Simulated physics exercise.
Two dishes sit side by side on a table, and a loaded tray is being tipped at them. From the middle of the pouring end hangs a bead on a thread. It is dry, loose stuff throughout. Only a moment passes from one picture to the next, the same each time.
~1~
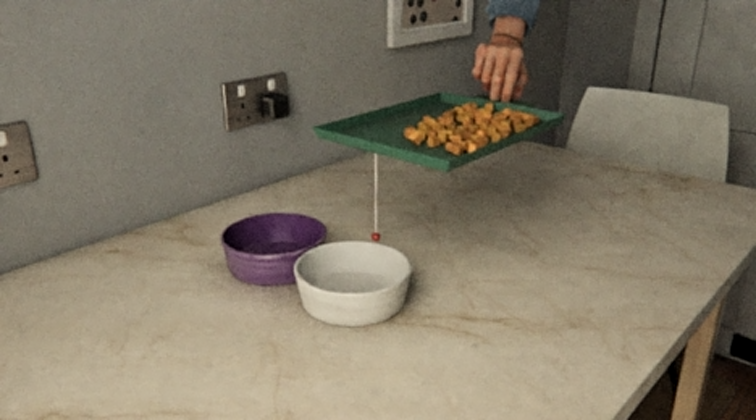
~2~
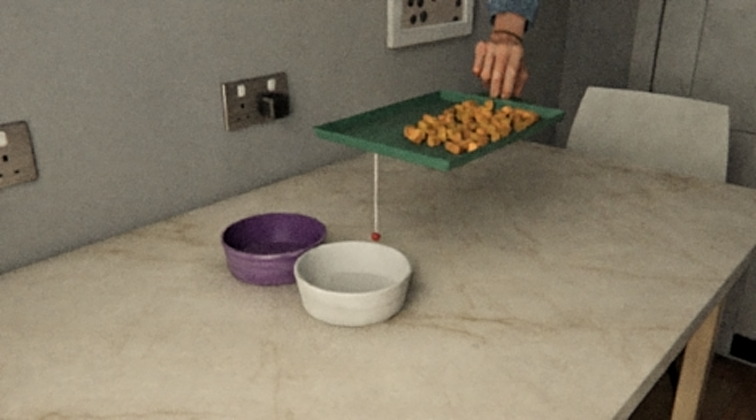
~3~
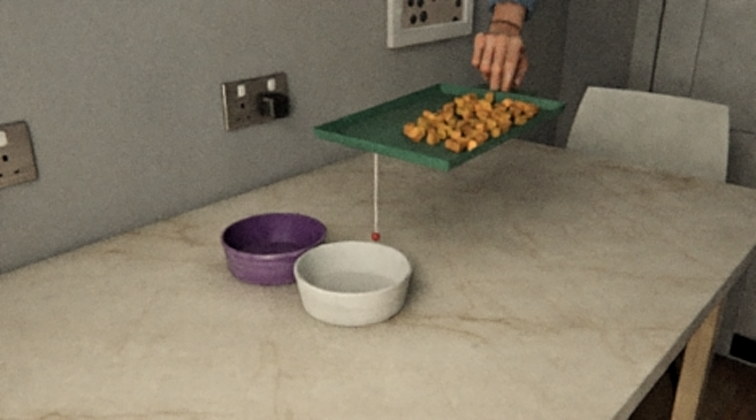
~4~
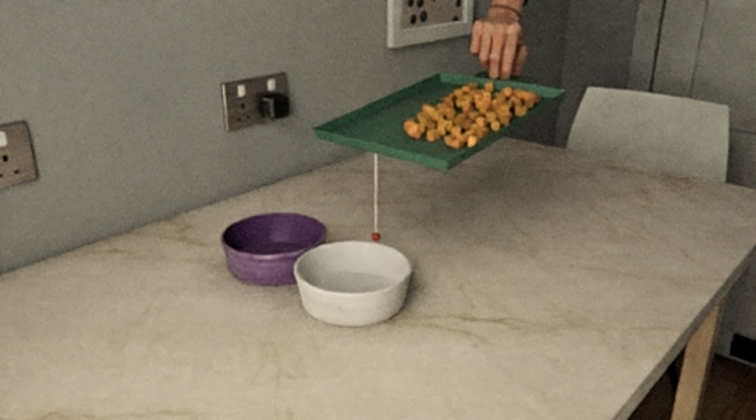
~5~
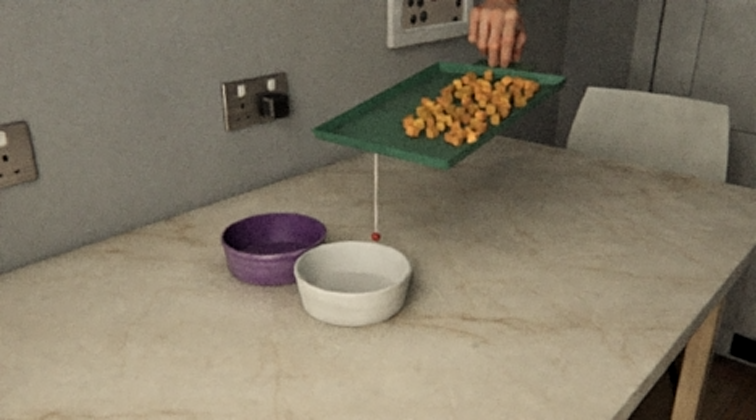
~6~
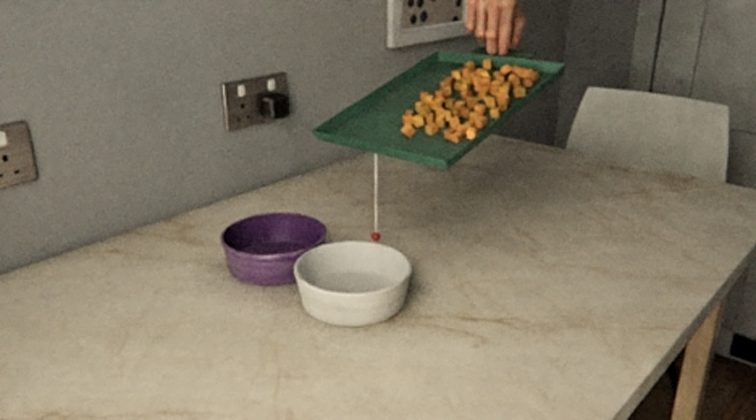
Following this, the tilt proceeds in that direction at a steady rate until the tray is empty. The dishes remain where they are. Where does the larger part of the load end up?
The dish on the right is going to receive more.
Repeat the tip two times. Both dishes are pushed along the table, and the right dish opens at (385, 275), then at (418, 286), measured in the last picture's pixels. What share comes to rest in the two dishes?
Roughly 100% on the first try and 90% on the second.
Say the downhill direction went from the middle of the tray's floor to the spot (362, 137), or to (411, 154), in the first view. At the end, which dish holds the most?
Try 1: The left-side dish; try 2: The right-side dish.
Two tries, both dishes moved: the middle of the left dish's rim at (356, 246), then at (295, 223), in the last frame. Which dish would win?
The dish to the left, then the dish to the right.
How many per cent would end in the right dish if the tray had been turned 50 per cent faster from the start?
Around 70 in every hundred.
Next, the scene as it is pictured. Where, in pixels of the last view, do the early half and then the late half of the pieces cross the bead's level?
First part (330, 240), rest (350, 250).
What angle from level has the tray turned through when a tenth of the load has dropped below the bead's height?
My estimate is some 60 degrees.
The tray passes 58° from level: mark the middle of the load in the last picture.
About (383, 144).
Soon after the last picture, tray tipped steeply; most on the tray; a stray few in the right dish; a stray few in the left dish; about a quarter in the air.
A little later, tray tipped right over; about half on the tray; about a quarter in the right dish; a small part in the left dish; a small part outside both; a stray few in the air.
Later still, tray tipped past a quarter turn; about two thirds in the right dish; about a quarter in the left dish; a small part outside both.
At rest, tray tipped past a quarter turn; about two thirds in the right dish; about a quarter in the left dish; a small part outside both.
